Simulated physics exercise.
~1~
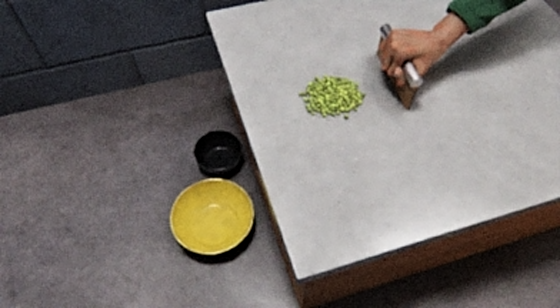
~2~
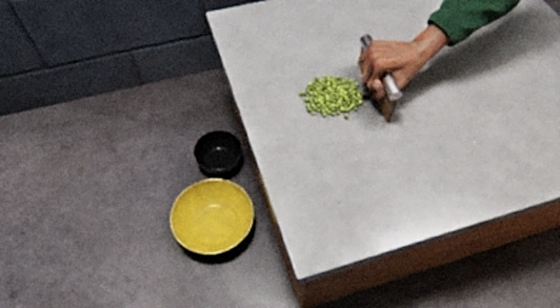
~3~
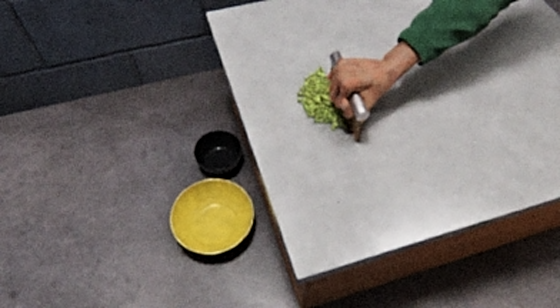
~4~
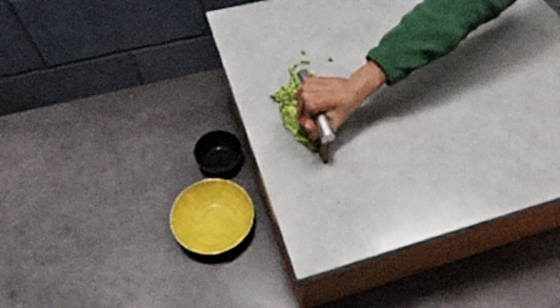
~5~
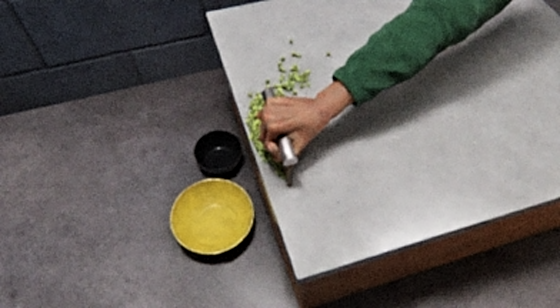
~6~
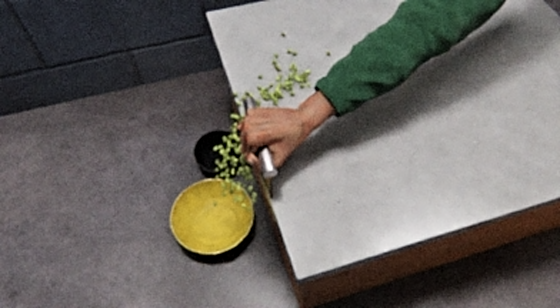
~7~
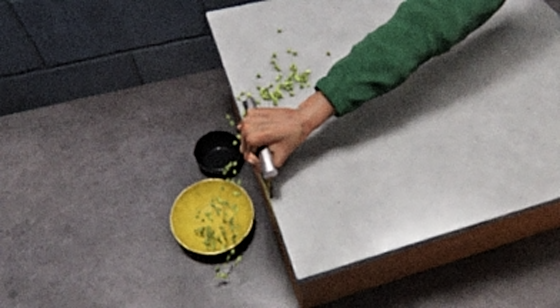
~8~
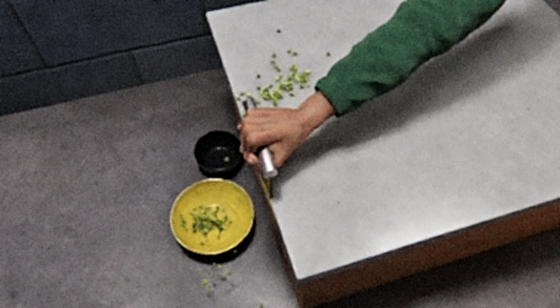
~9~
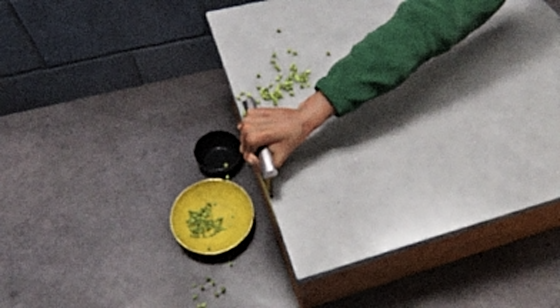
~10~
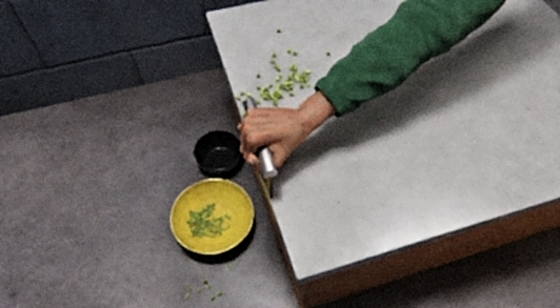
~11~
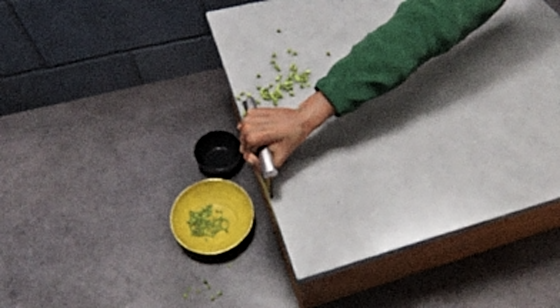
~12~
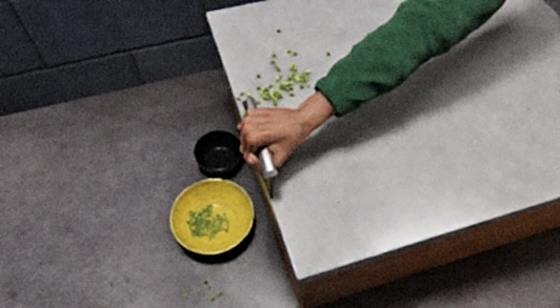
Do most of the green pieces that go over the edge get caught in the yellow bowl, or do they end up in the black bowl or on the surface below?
Most of the pieces that go over are caught in the yellow bowl. The black bowl gets next to nothing, and only a few pieces miss and lie on the grey surface.
A hand in a green sleeve grips a scraper beside a pile of small green pieces on a pale, raised slab, seen from above at an angle. A yellow bowl and a smaller black bowl sit on the grey surface below its left edge, near a dark block wall. The hand drags the scraper left and towards the viewer, pushing and spreading the pile. At the edge it stops, and many pieces spill over. Most of those land in the yellow bowl, a few scatter in front of it, and a loose group stays on the slab beside the still hand.
